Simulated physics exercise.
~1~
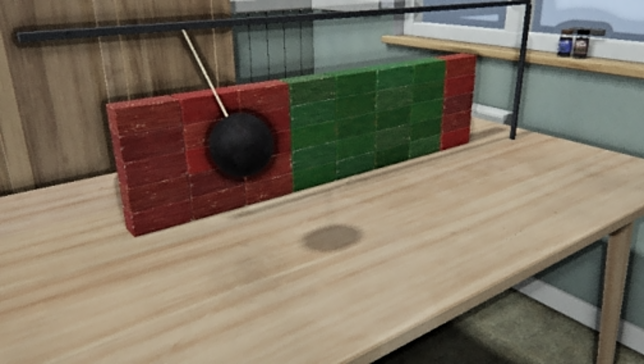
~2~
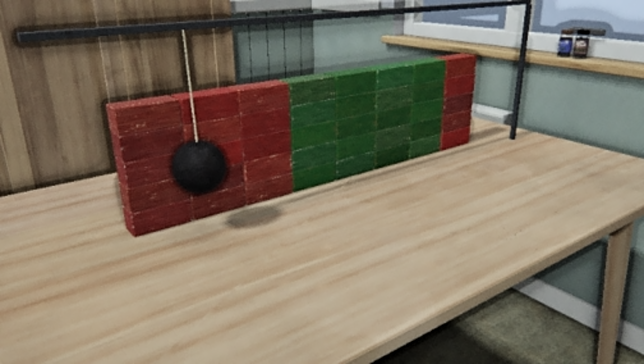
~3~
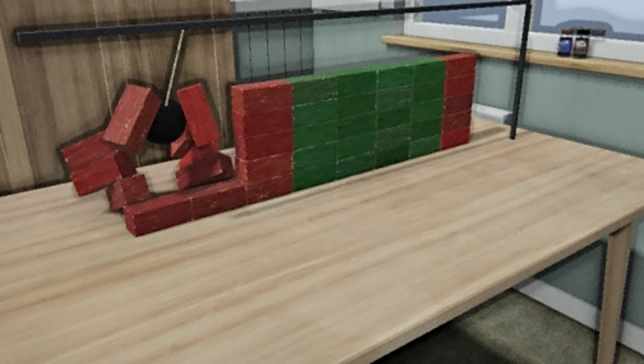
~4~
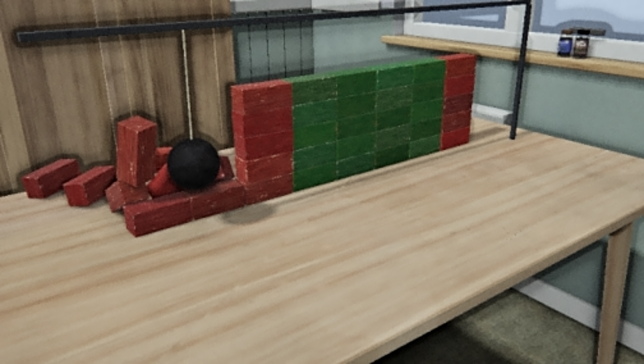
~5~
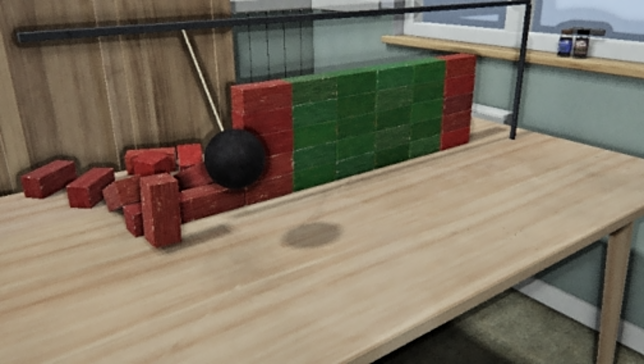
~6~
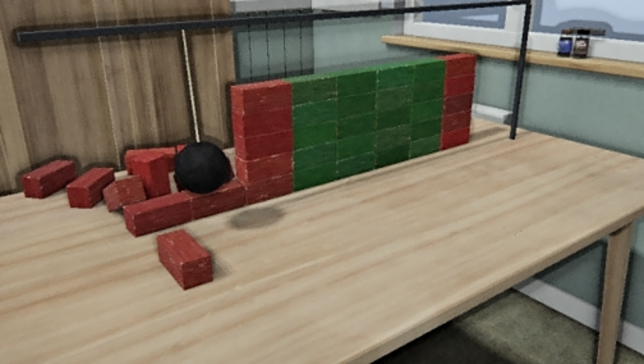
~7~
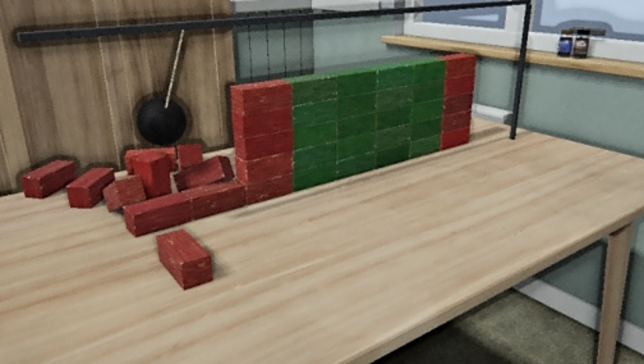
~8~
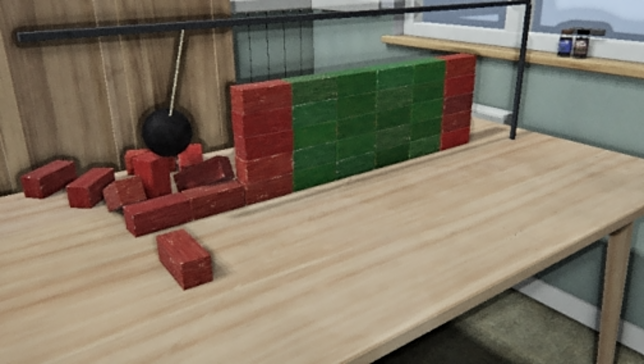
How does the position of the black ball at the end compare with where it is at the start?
At the end the ball hangs further to the left and slightly higher in view than at the start. It begins in front of the red blocks and ends above the fallen ones.
A hanging black ball swings into a block wall, toppling red blocks at its left end.
